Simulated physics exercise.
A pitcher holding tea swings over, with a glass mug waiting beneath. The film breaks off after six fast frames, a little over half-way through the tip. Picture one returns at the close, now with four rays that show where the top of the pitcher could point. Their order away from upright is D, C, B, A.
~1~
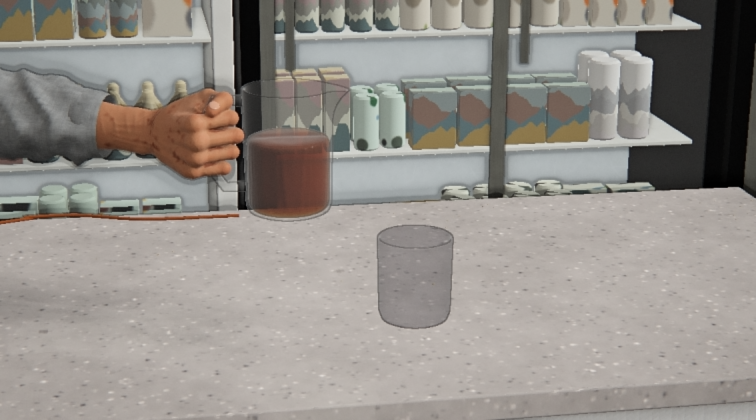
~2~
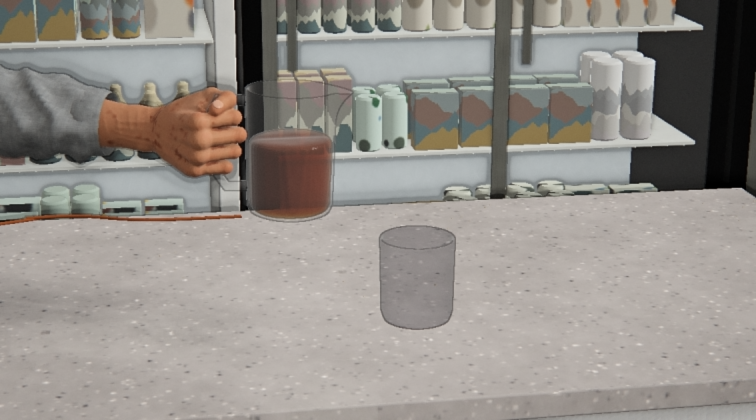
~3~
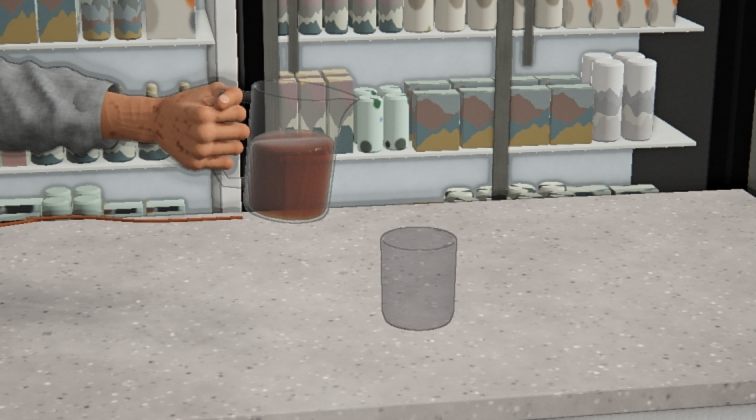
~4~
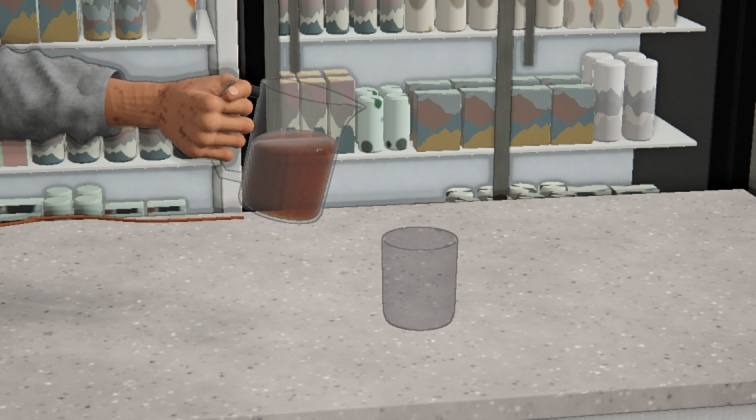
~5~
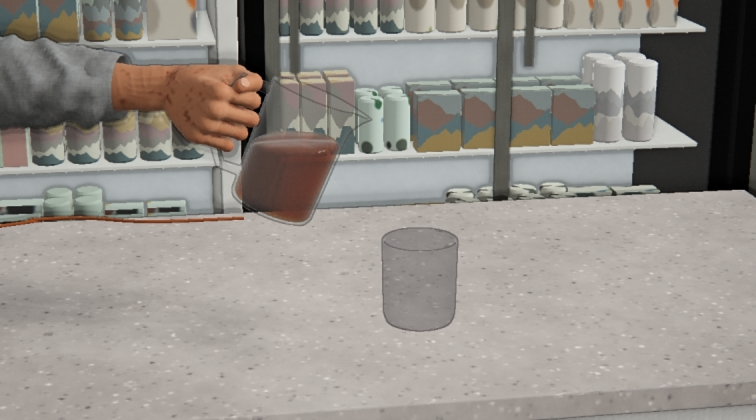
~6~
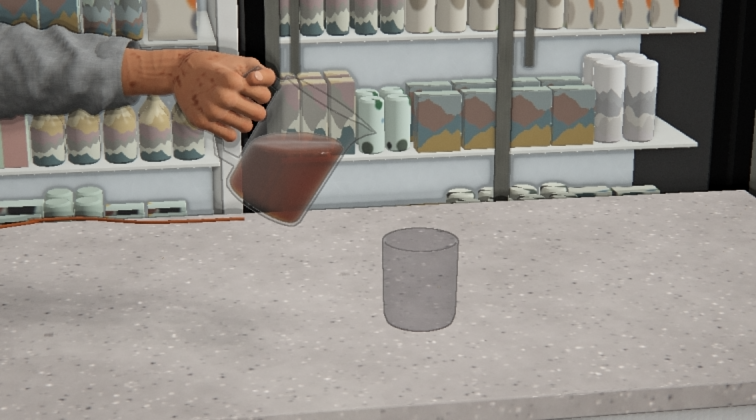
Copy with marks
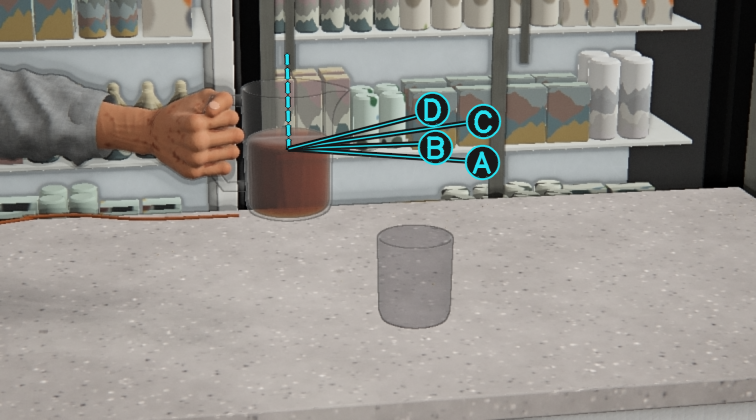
At the start, a hand at the left holds a clear pitcher of reddish-brown tea upright above a speckled counter, near an empty glass mug. The hand then rises slightly and tilts the pitcher steadily to the right, the tea shifting inside it while the mug stays empty.
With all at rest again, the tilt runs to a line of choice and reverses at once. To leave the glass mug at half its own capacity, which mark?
The best tilt is D.
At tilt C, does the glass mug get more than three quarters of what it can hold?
No.
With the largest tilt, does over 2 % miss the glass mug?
Yes, it does.
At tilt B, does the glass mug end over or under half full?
Over.
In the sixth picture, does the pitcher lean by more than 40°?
No.
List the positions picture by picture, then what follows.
In the first picture, upright, lip at (348, 89); rim of the glass mug round (415, 236); nothing has left yet.
In the second picture, upright, lip at (352, 91); nothing has left yet.
In the third picture, tipped about 6°, lip at (358, 98); nothing has left yet.
In the fourth picture, tipped about 14°, lip at (365, 106); nothing has left yet.
In the fifth picture, tipped about 23°, lip at (371, 118); nothing has left yet.
In the sixth picture, tipped about 32°, lip at (375, 131); nothing has left yet.
On the marked copy, A at (465, 160); B at (418, 143); C at (466, 123); D at (415, 116).
If A is chosen, the glass mug ends with about 68 % of what it can hold; 19 % of the tea is spilt.
If B is chosen, the glass mug ends with about 71 % of what it can hold; 6 % of the tea is spilt.
If C is chosen, the glass mug ends with about 64 % of what it can hold.
If D is chosen, the glass mug ends with about 51 % of what it can hold.
